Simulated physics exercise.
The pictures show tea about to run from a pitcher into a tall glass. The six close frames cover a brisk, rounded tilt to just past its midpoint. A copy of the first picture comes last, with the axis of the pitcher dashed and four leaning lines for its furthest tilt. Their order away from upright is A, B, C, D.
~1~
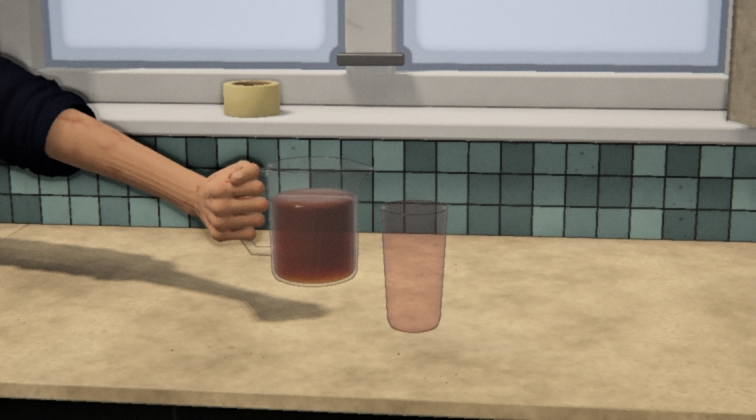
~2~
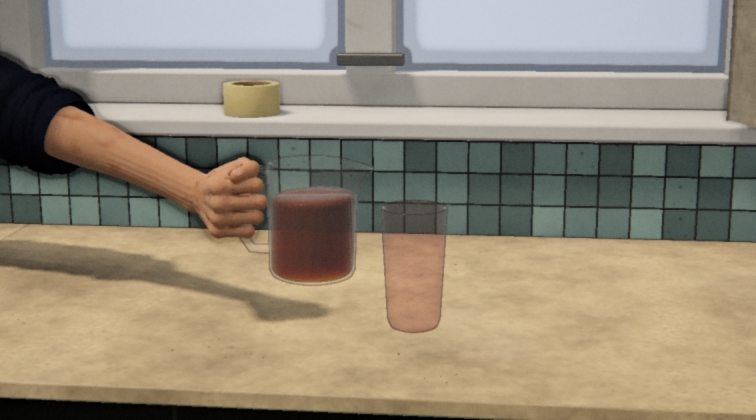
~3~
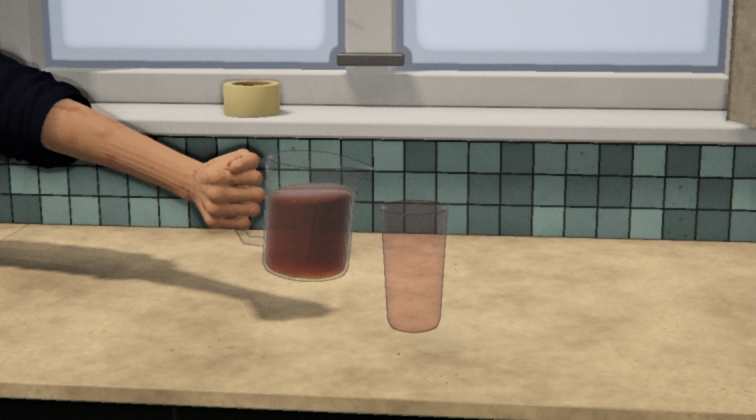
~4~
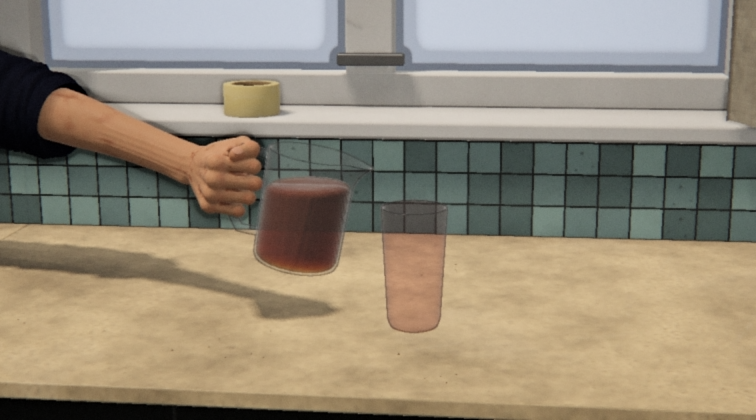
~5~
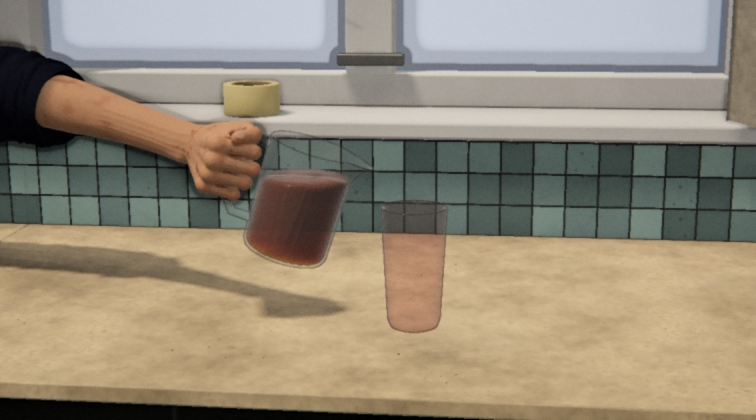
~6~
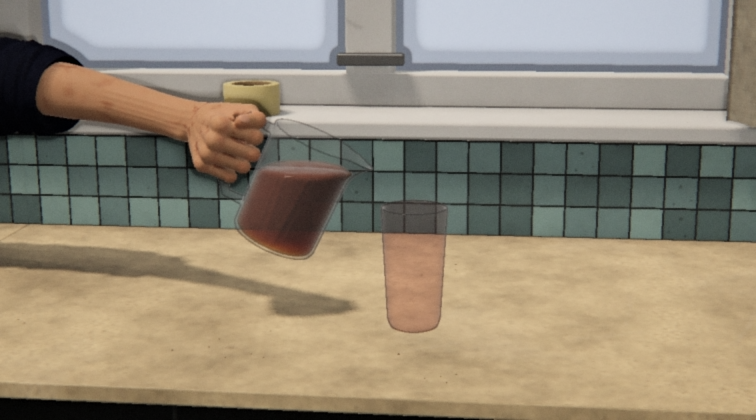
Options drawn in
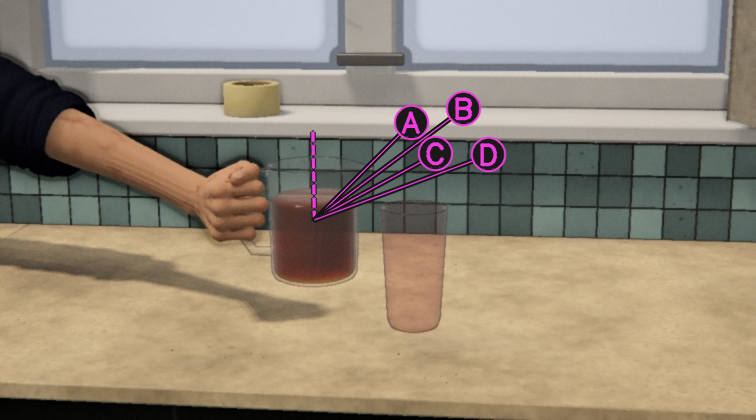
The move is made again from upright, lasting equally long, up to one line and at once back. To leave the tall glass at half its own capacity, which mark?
C works best here.
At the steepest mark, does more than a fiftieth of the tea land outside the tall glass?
No.
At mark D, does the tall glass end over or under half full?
Over half.
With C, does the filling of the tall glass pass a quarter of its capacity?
Yes, it does.
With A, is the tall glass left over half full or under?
Under half.
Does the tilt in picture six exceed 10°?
Yes.
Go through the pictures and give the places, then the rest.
Upright, lip at (373, 168); rim of the tall glass round (414, 207); nothing has left yet, in the first picture.
Upright, lip at (373, 168); nothing has left yet, in the second picture.
Tipped about 5°, lip at (373, 168); nothing has left yet, in the third picture.
Tipped about 11°, lip at (372, 168); nothing has left yet, in the fourth picture.
Tipped about 18°, lip at (372, 168); nothing has left yet, in the fifth picture.
Tipped about 25°, lip at (371, 168); nothing has left yet, in the sixth picture.
In magenta, A at (399, 134); B at (449, 119); C at (421, 162); D at (472, 160).
Choosing A, the tall glass ends with about 14 % of what it can hold.
Choosing B, the tall glass ends with about 28 % of what it can hold.
Choosing C, the tall glass ends with about 49 % of what it can hold.
Choosing D, the tall glass ends with about 75 % of what it can hold.
